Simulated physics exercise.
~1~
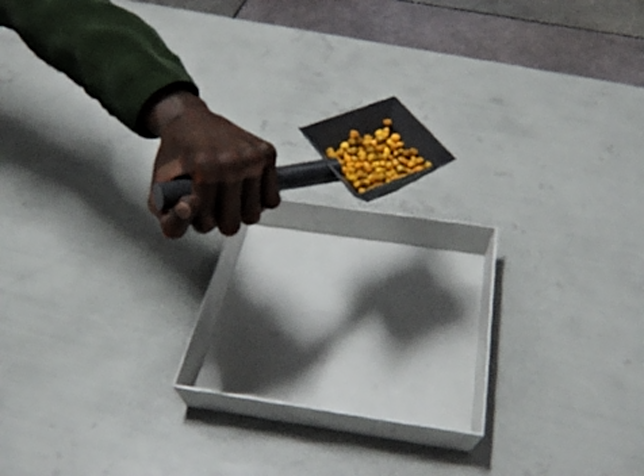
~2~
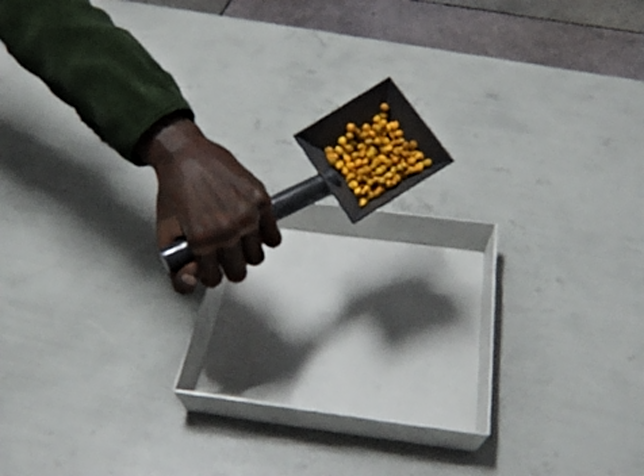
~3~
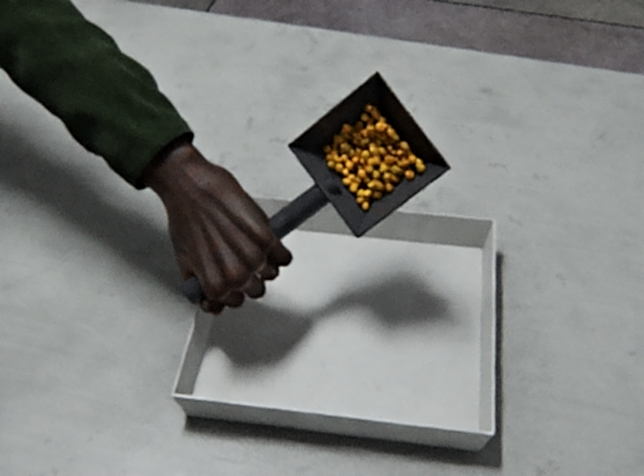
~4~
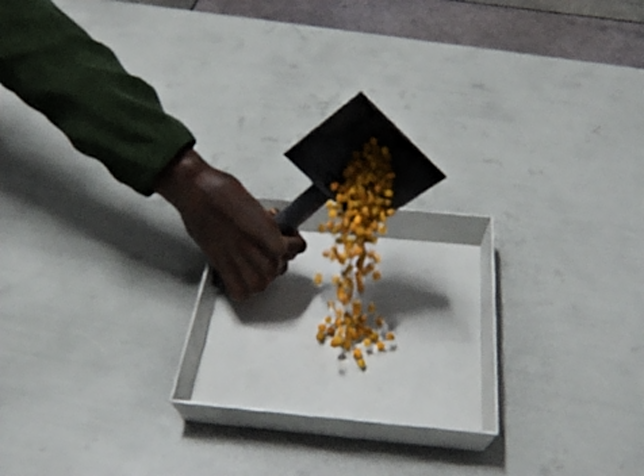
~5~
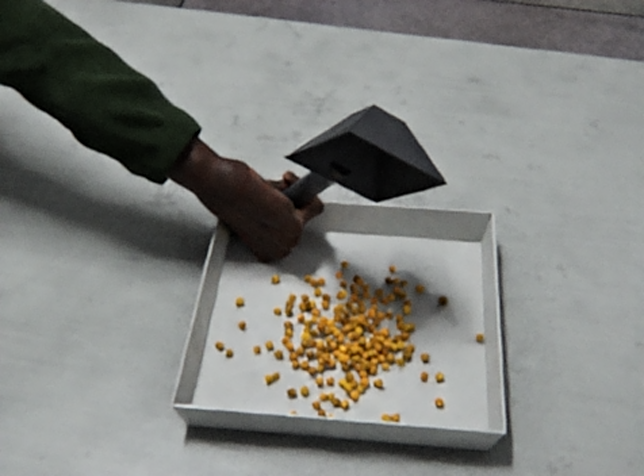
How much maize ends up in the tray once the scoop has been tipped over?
Only a small amount ends up there, a loose scatter of kernels that leaves much of the tray's floor bare.
